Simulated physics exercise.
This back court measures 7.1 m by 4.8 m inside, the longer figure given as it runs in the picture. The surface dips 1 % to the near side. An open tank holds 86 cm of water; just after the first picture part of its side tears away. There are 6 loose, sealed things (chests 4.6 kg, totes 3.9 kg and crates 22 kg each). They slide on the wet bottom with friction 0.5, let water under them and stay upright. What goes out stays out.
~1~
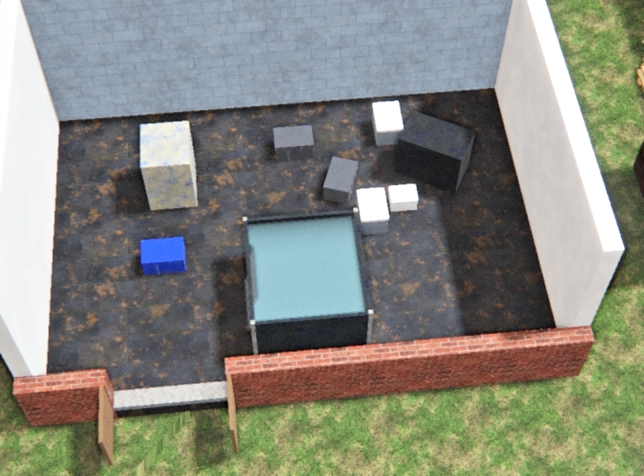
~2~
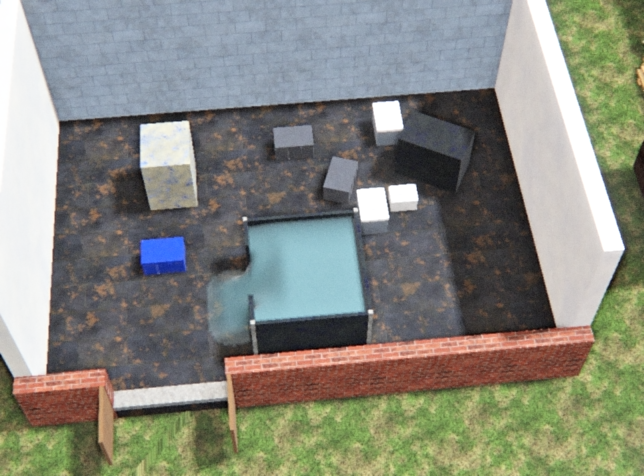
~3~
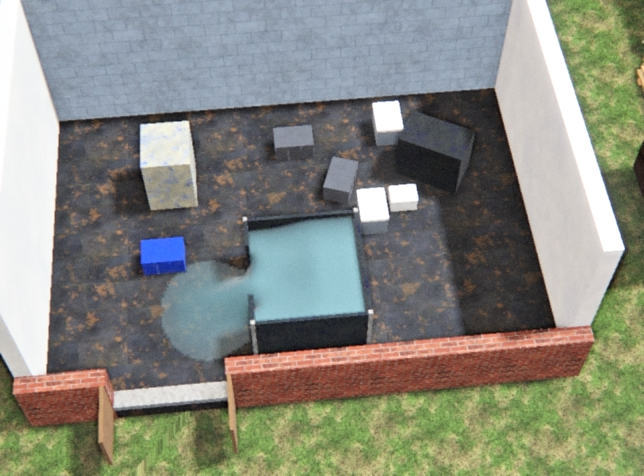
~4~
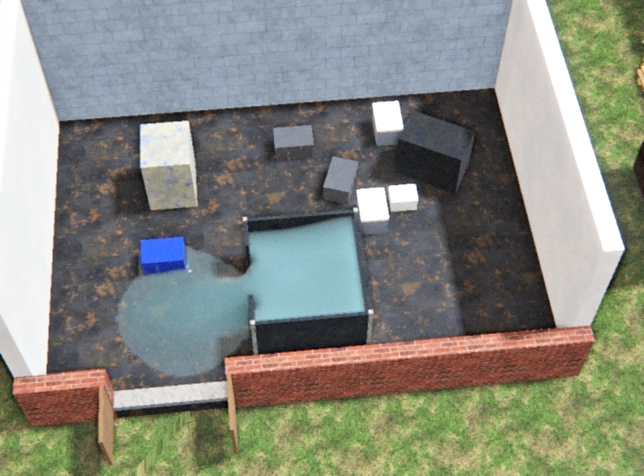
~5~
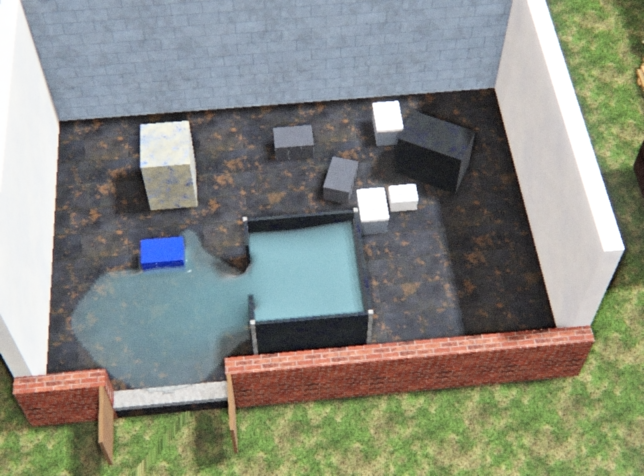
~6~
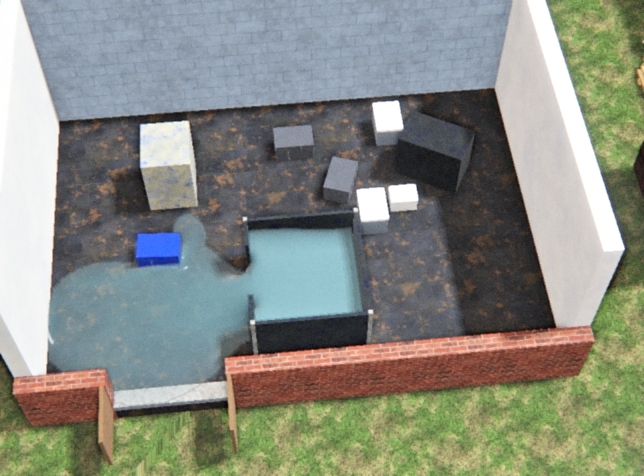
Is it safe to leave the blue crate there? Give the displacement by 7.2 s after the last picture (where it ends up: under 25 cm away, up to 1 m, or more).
Blue crate travels far.
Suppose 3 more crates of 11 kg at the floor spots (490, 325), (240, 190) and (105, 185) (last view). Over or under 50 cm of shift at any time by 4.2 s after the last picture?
In turn: Less, short of it, past it.
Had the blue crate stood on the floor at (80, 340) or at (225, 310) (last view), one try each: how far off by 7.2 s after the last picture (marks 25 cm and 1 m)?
In turn: It gets carried off; it ends far away.
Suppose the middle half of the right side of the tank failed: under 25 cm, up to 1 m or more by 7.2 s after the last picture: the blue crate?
In that case the blue crate stays put.
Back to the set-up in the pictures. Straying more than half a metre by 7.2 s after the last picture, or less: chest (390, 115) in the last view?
It is over.
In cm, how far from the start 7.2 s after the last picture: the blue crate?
About 250 cm.
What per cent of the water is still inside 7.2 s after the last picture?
Some 74 per cent remains.
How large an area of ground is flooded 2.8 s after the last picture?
Some 16 m2.
Then, 0.9 s after the last picture the blue crate is near (104, 199), 1.3 m from its start, aground; 0 of 6 are out; 0 afloat.
Then, 2.8 s after the last picture the blue crate is near (144, 118), 2.5 m from its start, afloat; 0 of 6 are out; 1 afloat.
Then, 4.8 s after the last picture the blue crate is near (268, 125), 2.7 m from its start, aground; 0 of 6 are out; 0 afloat.
Then, 7.2 s after the last picture the blue crate is near (268, 125), 2.7 m from its start, aground; 0 of 6 are out; 2 afloat.
